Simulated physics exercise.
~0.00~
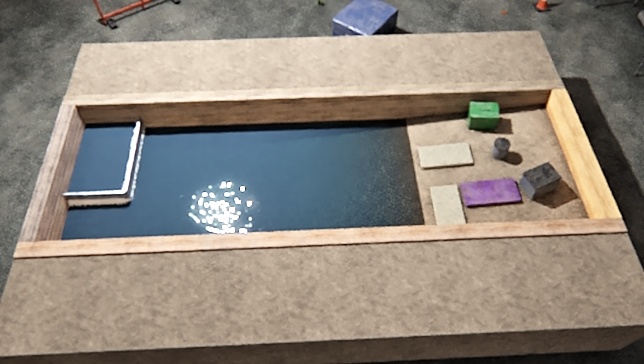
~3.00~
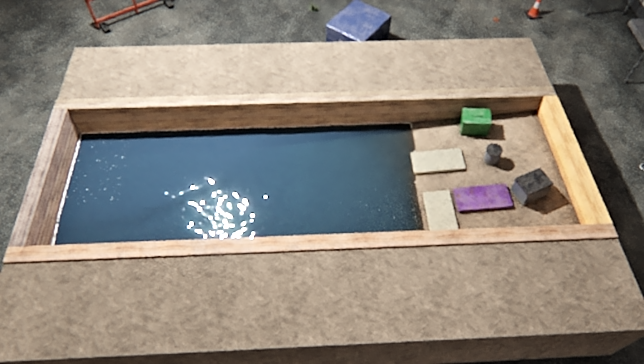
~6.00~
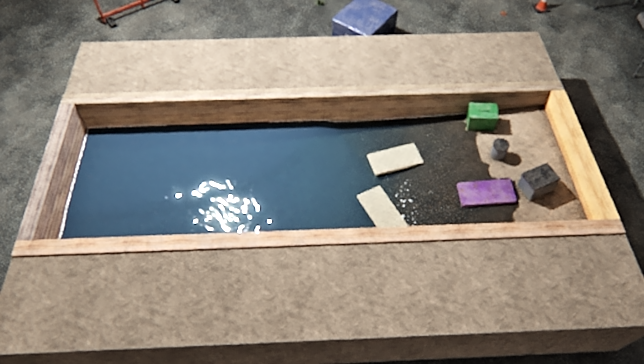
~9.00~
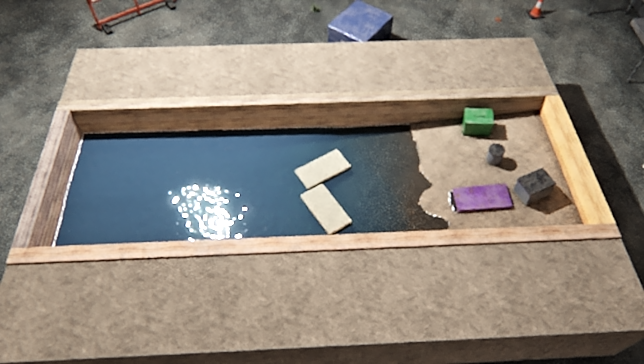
At first, a long wooden-sided tank holds dark water, with a white barrier closing off its left end and a green block, a small gray cylinder, a dark gray block, a purple block and two pale slabs on the sandy slope at right. Then the barrier is gone, and the slabs still rest in place. Next, water runs up the slope, and both slabs shift left and turn. Finally, the water draws back from part of the sand, leaving the slabs farther left in the water, while the purple block has barely moved and the green one stays put.
